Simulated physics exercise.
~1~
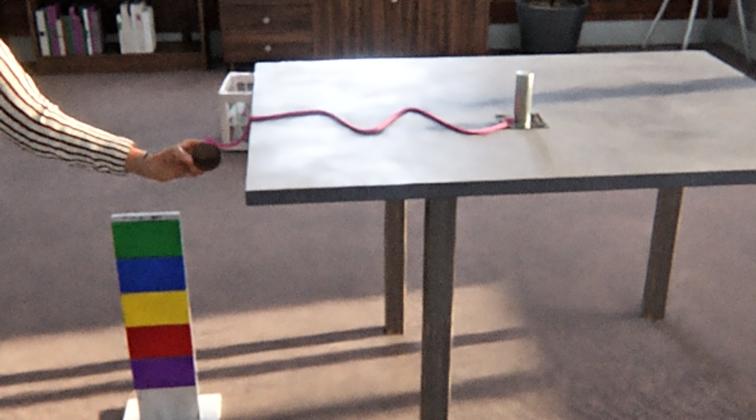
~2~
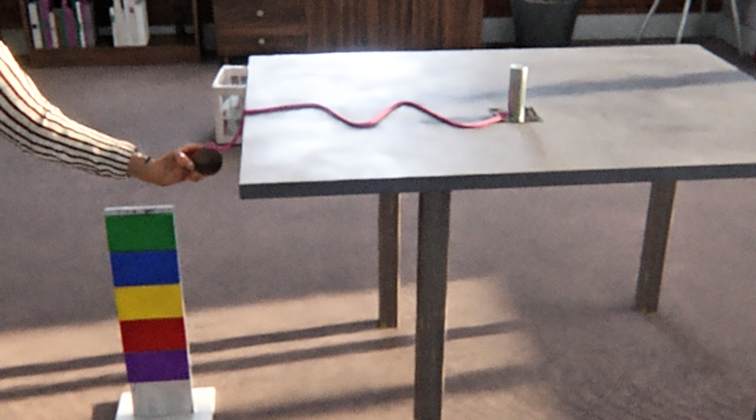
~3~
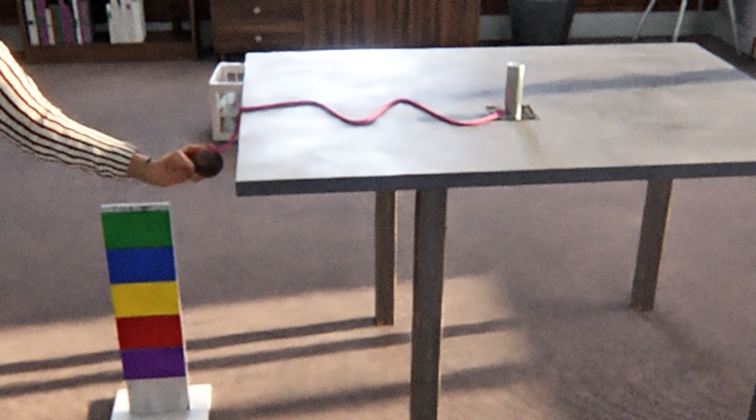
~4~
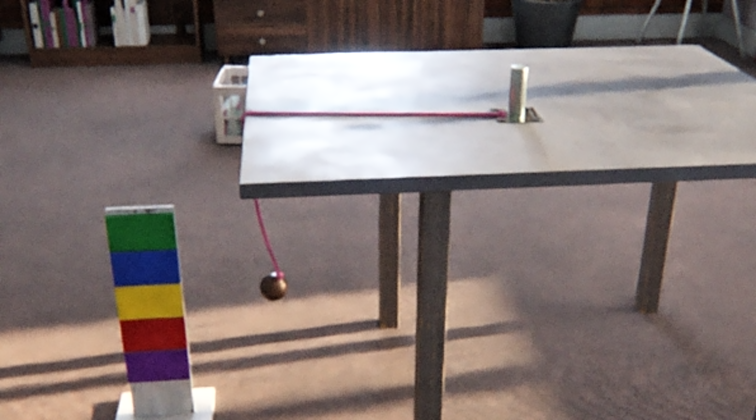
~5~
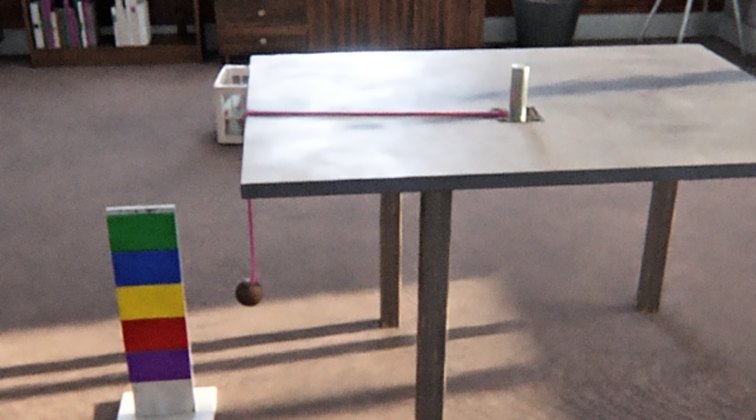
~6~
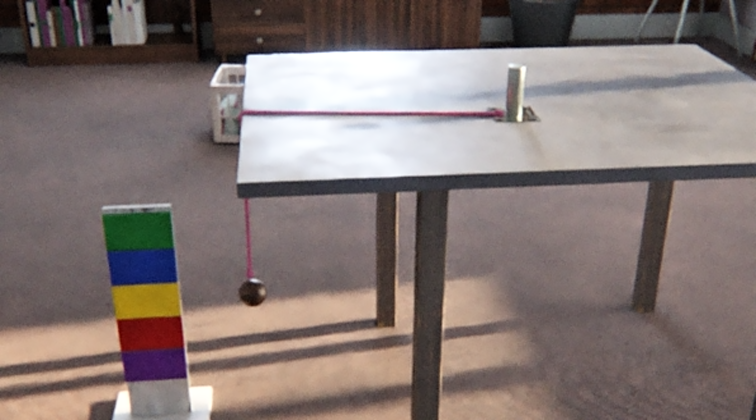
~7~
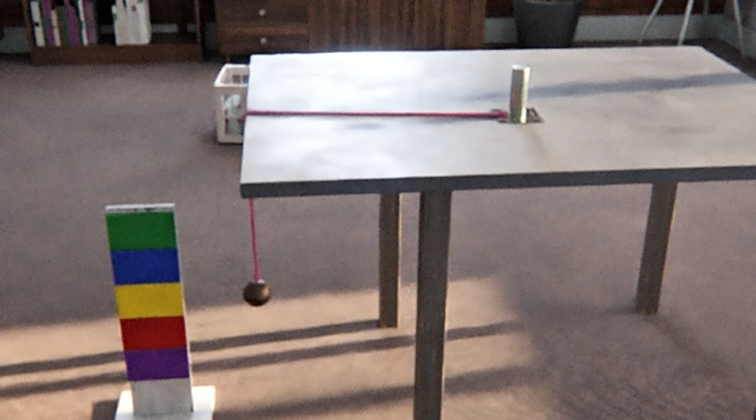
In the video, a hand holds a brown ball on a slack pink cord past the left edge of a table, beside a board with coloured bands, then releases it; the ball drops, pulls the cord taut, sways slightly and hangs level with the yellow band.
